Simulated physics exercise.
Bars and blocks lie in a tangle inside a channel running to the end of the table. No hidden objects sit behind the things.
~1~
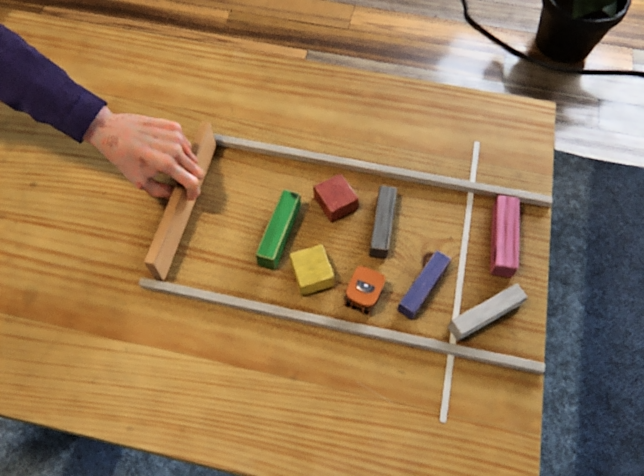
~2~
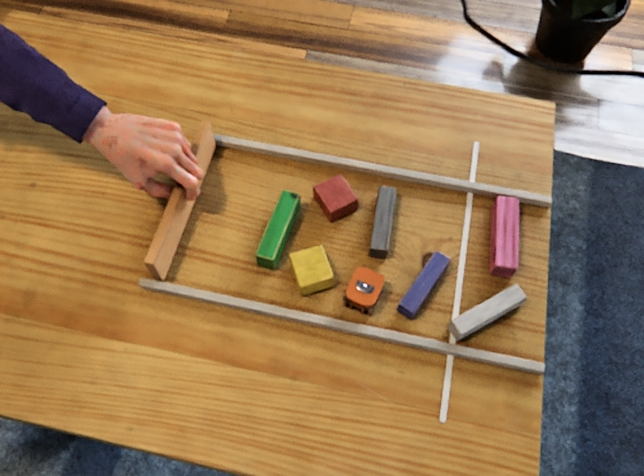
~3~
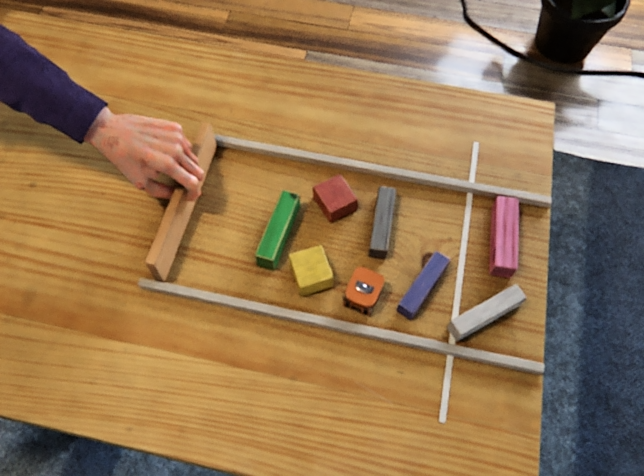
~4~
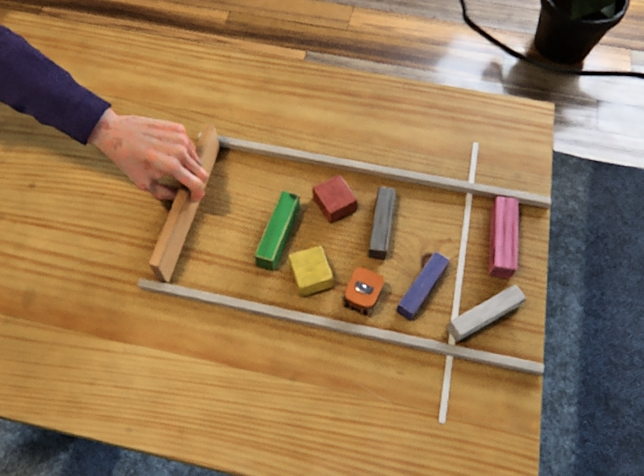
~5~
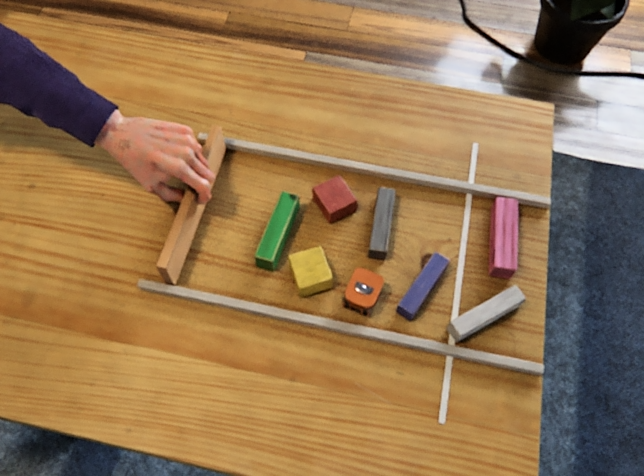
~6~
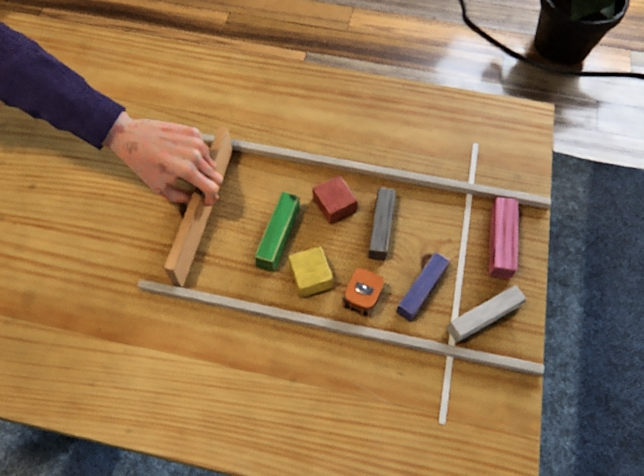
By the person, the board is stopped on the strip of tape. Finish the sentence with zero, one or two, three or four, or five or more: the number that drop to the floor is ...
The number that drop to the floor is one or two.
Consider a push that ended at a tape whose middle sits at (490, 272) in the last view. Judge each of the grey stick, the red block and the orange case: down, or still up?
One by one: The grey stick holds its spot, the red block holds its spot, the orange case topples.
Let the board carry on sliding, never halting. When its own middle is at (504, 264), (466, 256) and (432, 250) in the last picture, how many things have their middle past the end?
Per position: 4 / 1 / 0.
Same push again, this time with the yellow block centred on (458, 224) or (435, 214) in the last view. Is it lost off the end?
The yellow block: Stays put, then stays put.
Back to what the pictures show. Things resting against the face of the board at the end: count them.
Count: 2.
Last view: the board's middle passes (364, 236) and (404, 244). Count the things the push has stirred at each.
7, then 7.
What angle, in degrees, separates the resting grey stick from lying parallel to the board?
It measures close to 15 degrees.
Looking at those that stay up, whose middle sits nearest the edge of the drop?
That would be the blue bar.
Soon after, none off yet; pink stick at rest near (504, 237); white bar at rest near (486, 314); blue bar at rest near (423, 286).
Then, none off yet; pink stick at rest near (504, 237); white bar at rest near (486, 314); blue bar moved a little near (437, 292).
Further on, none off yet; pink stick at rest near (504, 237); white bar moved a little near (534, 322); blue bar moved about its own width near (498, 302).
At rest, the number that fall off is one or two; fallen, white bar.
